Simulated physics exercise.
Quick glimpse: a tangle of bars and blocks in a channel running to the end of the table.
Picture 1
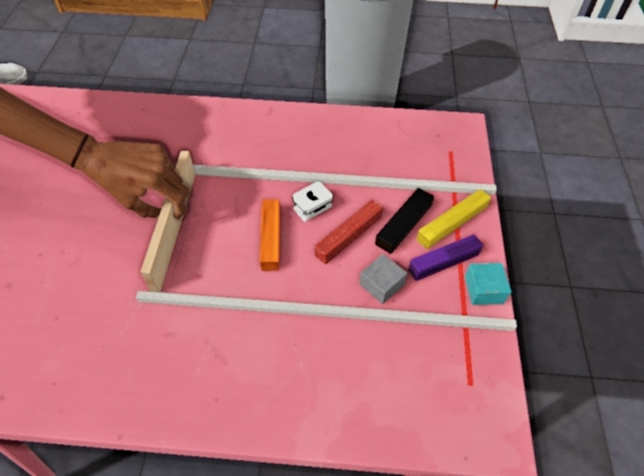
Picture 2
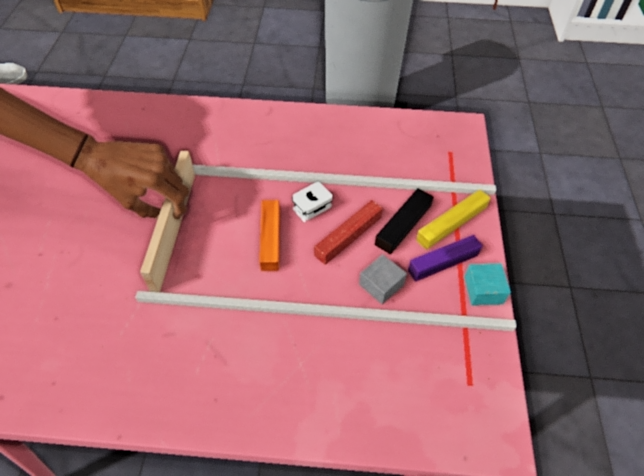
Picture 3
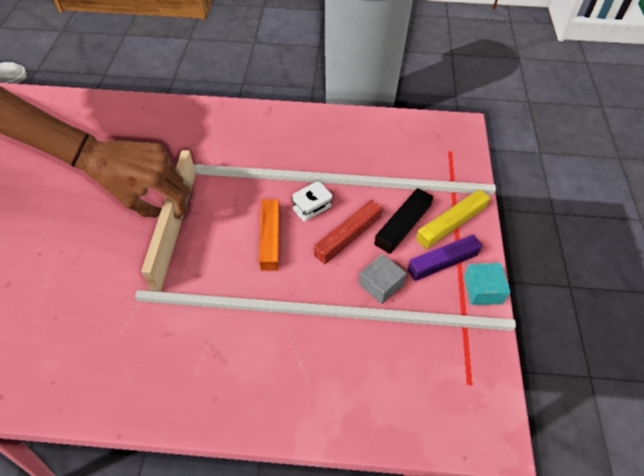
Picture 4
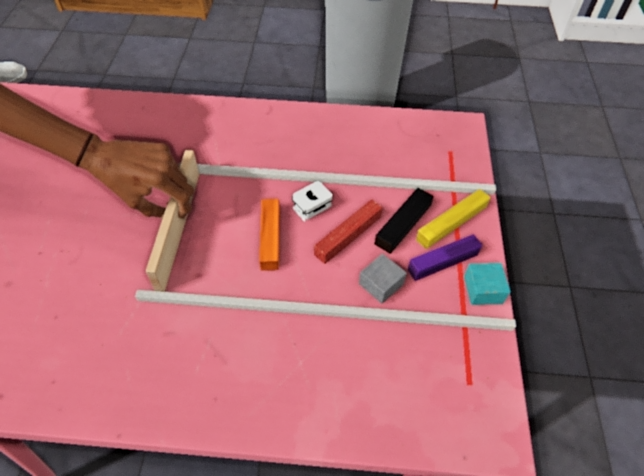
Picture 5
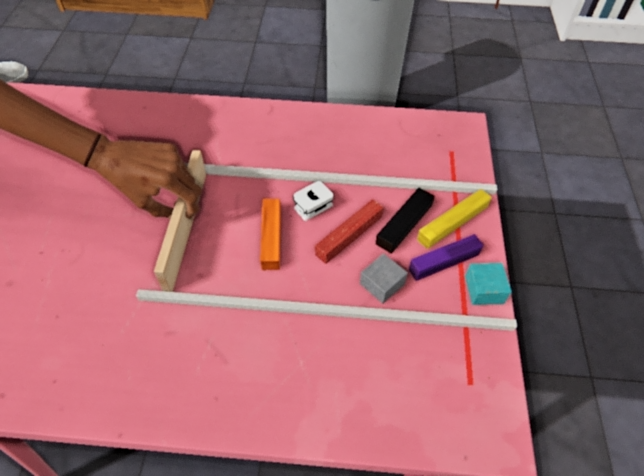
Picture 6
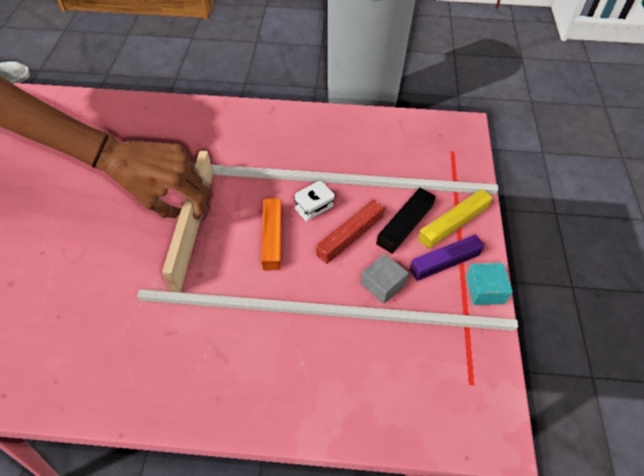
A hand held a wooden board upright at the left end of a channel on a pink table, then slid it slightly right toward the scattered colored bars and blocks, which stayed put.
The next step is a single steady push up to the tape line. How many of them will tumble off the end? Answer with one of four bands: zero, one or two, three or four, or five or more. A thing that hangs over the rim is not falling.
Three or four.
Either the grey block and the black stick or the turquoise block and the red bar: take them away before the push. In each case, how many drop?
First try: 3 fallen; other try: 2.
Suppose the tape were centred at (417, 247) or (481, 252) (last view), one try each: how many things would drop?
In the first try the count is 0, and in the second it is 5.
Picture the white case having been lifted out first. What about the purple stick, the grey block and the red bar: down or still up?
So the purple stick goes down, the grey block keeps its place and the red bar keeps its place.
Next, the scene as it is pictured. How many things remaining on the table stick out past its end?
Looks like 0 of them.
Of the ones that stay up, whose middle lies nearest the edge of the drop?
Foremost: The red bar.
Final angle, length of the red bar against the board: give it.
Out of line by around 5°.
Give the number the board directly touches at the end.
The count in contact is 3.
Soon after, none off yet; turquoise block at rest near (488, 284); yellow stick at rest near (456, 218); purple stick at rest near (447, 257).
After that, none off yet; turquoise block displaced a little near (497, 292); yellow stick displaced a little near (488, 222); purple stick displaced a little near (489, 267).
In the end, the number that fall off is three or four; gone, black stick, purple stick, yellow stick and turquoise block.
